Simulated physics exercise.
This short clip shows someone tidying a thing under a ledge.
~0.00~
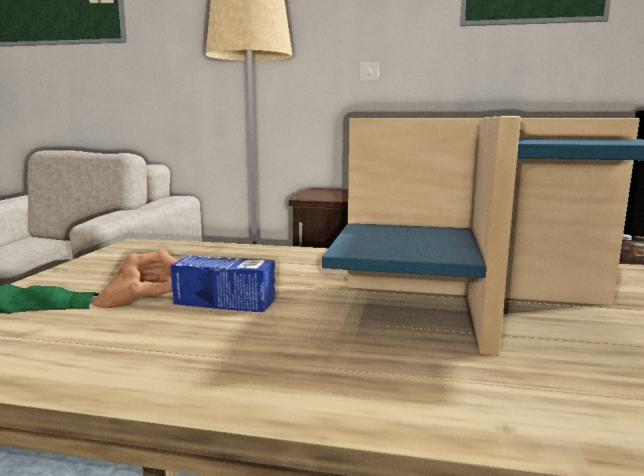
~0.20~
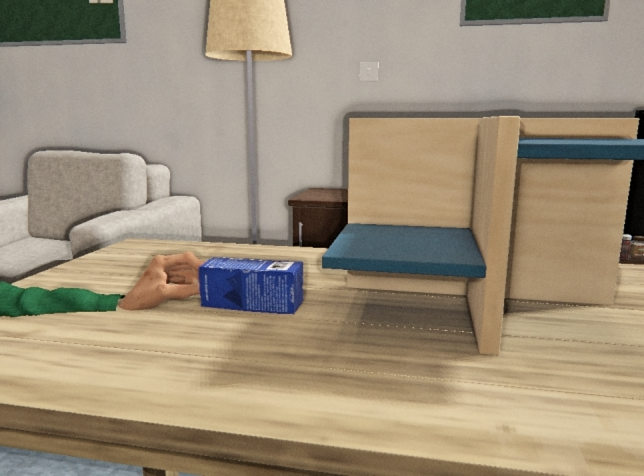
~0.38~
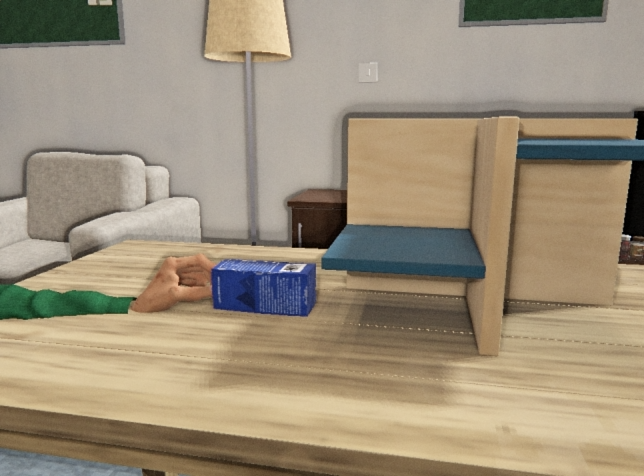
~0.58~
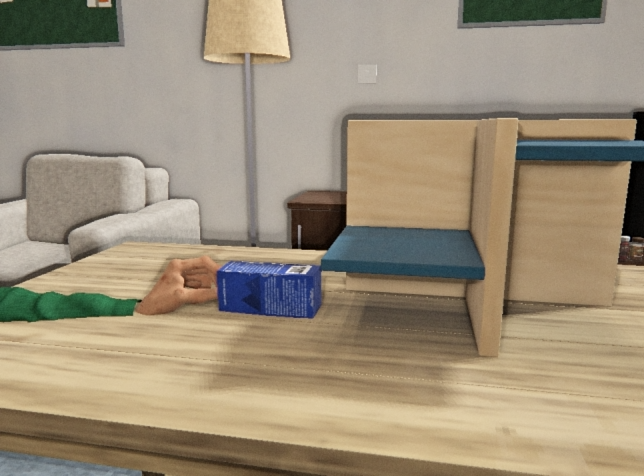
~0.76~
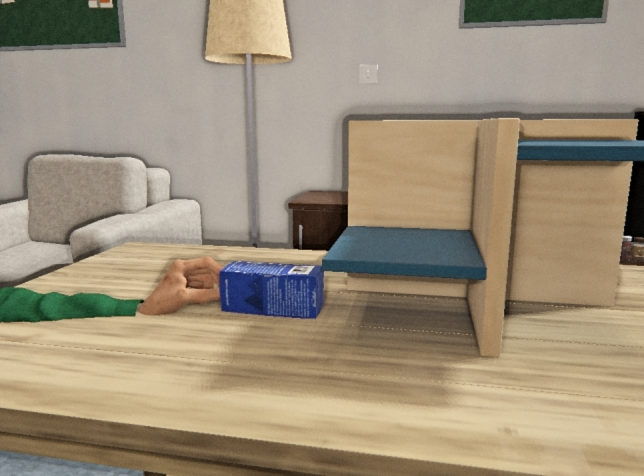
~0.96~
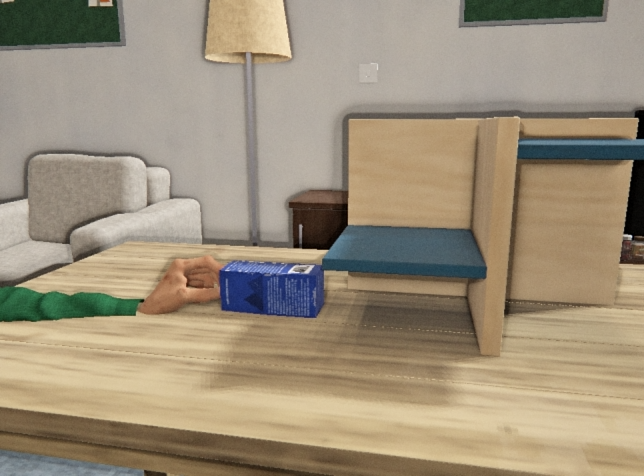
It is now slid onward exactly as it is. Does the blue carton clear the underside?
Outcome: The blue carton goes under.
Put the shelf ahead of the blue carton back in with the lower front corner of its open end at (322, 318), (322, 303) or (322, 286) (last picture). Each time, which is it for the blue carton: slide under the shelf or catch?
Jams; jams; enters.
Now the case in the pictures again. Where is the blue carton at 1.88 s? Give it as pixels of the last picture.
The middle sits near (369, 294).
After 1.34 s, blue carton sliding up to the opening near (299, 290).
After 1.64 s, blue carton part of the way in near (338, 292).
After 1.88 s, blue carton part of the way in near (369, 294).
At rest (2.4 s), the blue carton slides in, near (390, 296).
